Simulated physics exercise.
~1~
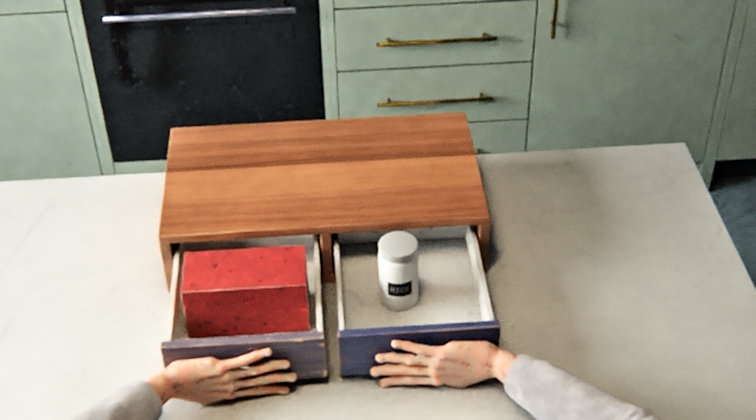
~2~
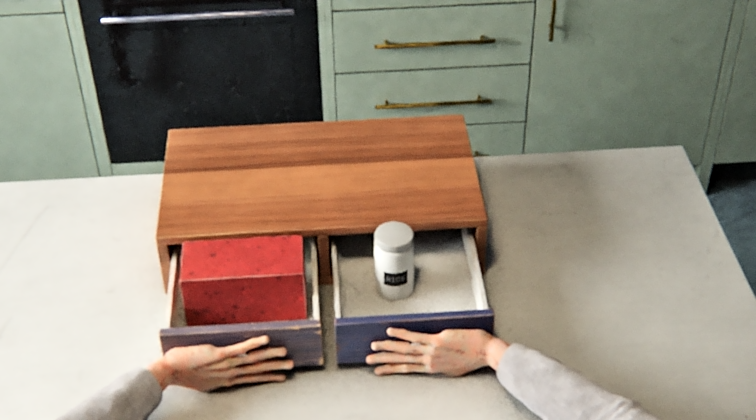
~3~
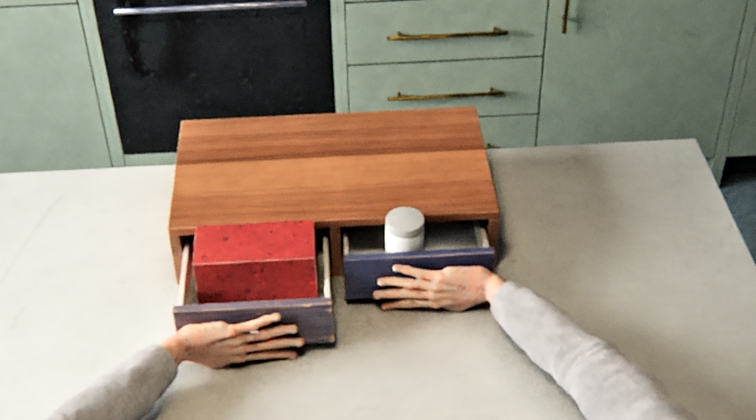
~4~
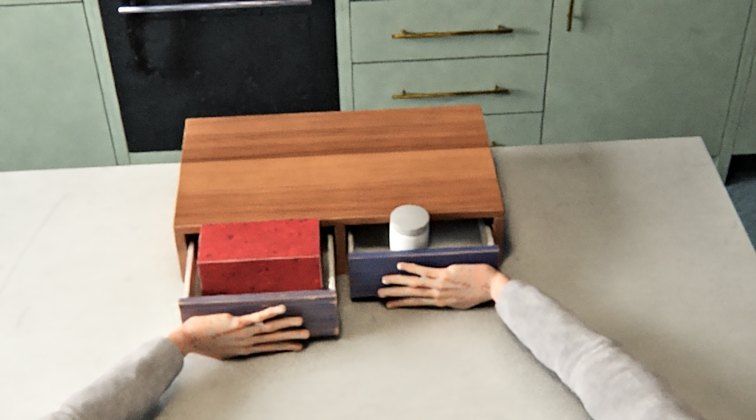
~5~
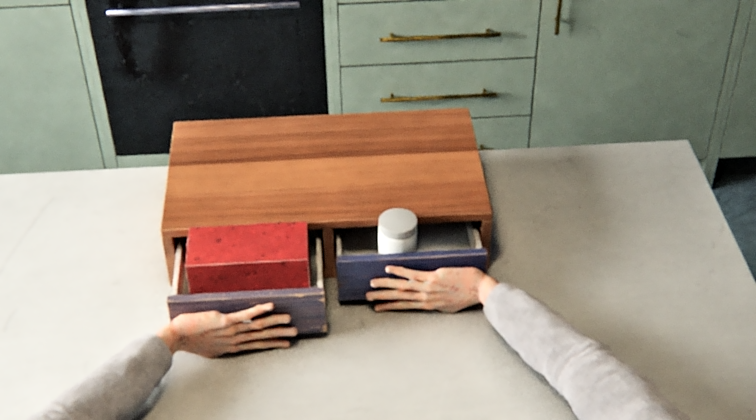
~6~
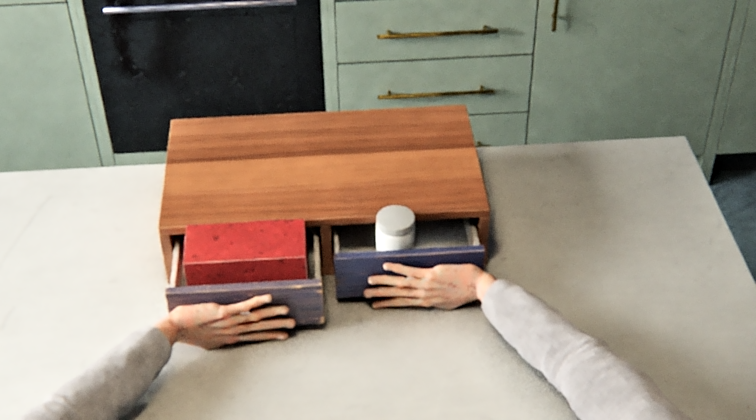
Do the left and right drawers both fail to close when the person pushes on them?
Yes, both drawers fail to close. The left one with the red brick and the right one with the white jar are still open at the end, with the hands against their fronts.
